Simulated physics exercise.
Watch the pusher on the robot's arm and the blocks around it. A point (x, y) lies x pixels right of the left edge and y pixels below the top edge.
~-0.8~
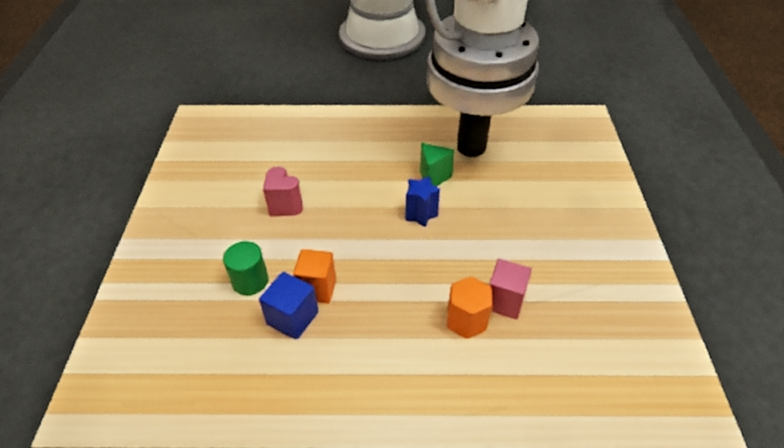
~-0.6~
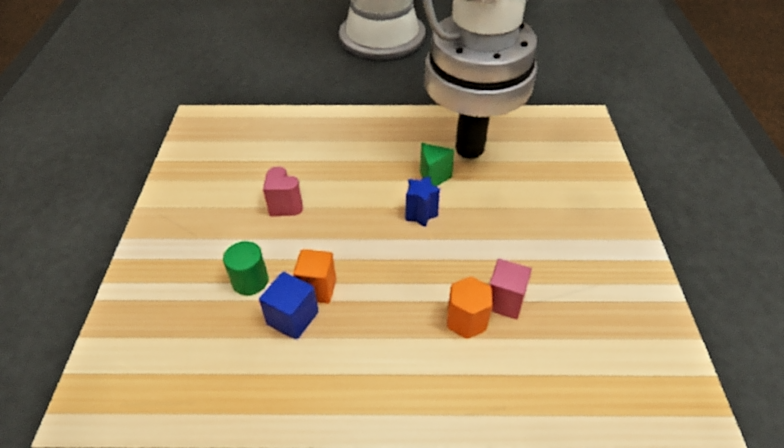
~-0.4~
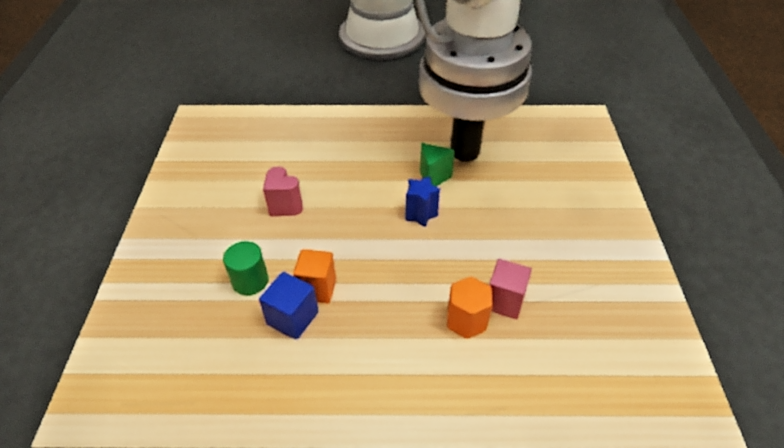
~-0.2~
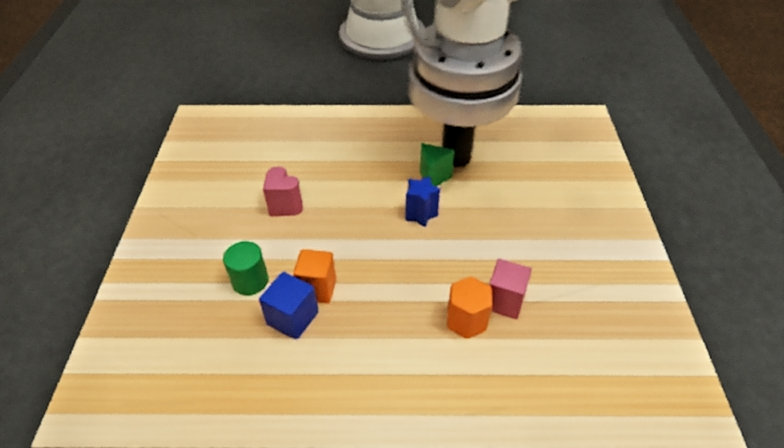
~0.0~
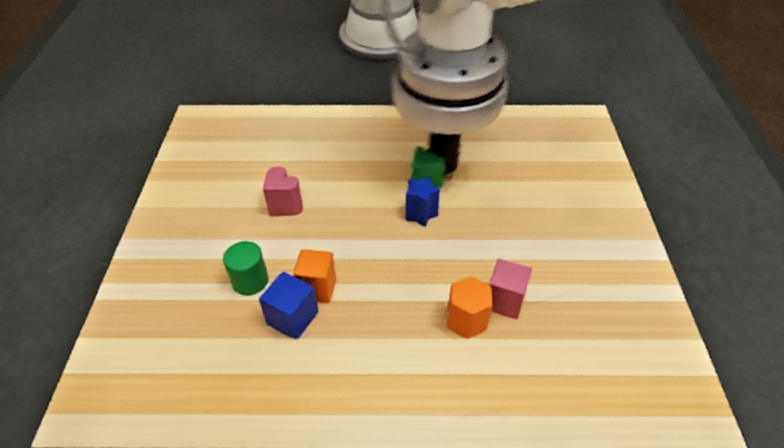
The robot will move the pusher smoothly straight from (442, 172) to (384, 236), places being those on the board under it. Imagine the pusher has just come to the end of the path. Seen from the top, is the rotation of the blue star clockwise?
No, I don't think so.
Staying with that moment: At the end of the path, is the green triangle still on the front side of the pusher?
No
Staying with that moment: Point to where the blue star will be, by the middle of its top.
The centre of its top face lies at (412, 220).
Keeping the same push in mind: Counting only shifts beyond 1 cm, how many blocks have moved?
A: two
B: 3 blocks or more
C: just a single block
A.
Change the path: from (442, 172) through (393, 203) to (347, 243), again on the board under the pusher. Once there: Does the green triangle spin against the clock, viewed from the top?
No, that is not how it ends up.
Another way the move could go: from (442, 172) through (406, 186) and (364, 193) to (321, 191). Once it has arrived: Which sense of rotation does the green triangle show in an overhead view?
It ends up turned anticlockwise.
On the path given first. One third of the way, pusher at (424, 185); green triangle at (400, 173), turned 25° clockwise.
Two thirds of the way, pusher at (404, 207); blue star at (416, 211), turned 60° anticlockwise; green triangle at (375, 185), turned 60° clockwise.
At the end, pusher at (384, 229); orange four-sided block not moved; blue star at (412, 220), turned 120° anticlockwise; green triangle at (368, 188), turned 85° clockwise.
